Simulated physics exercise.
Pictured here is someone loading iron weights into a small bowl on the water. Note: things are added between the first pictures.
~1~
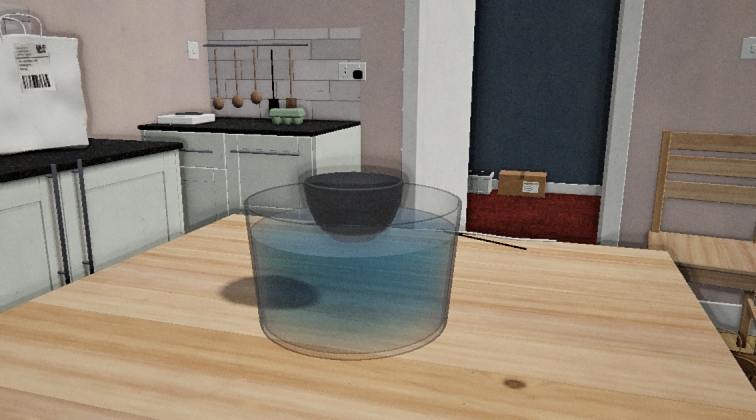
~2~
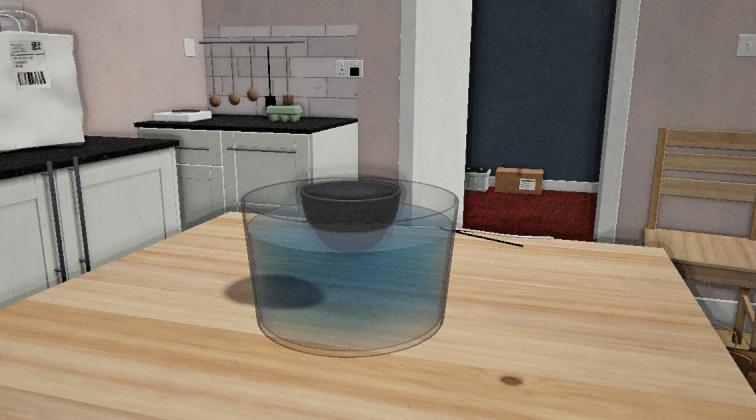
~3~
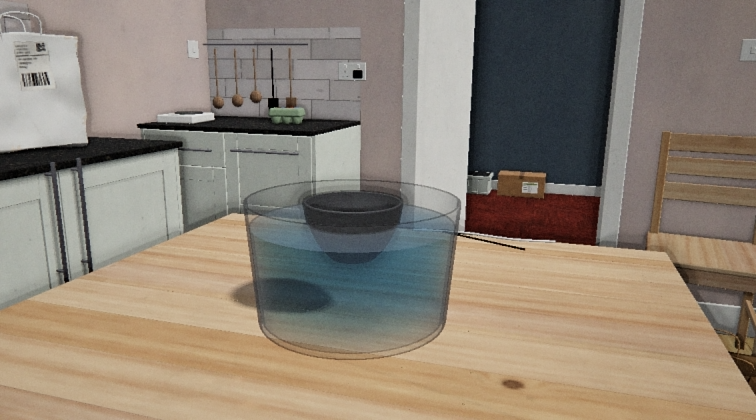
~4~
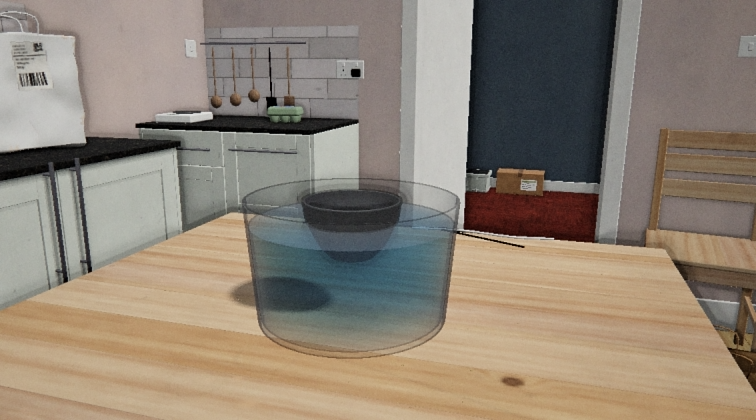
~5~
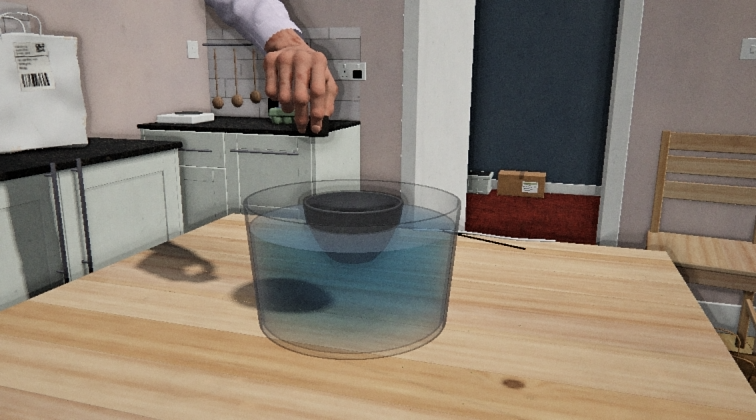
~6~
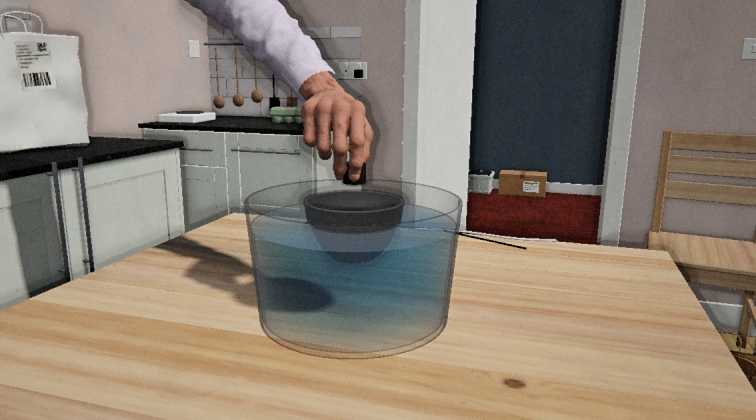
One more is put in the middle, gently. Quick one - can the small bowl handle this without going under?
Yes, it can.
A moment on, the iron weight is in and the small bowl dips.
Further on, it steadies; about a fifth of its side above the surface.
When it is over, the small bowl floats; about a fifth of its side above the surface.
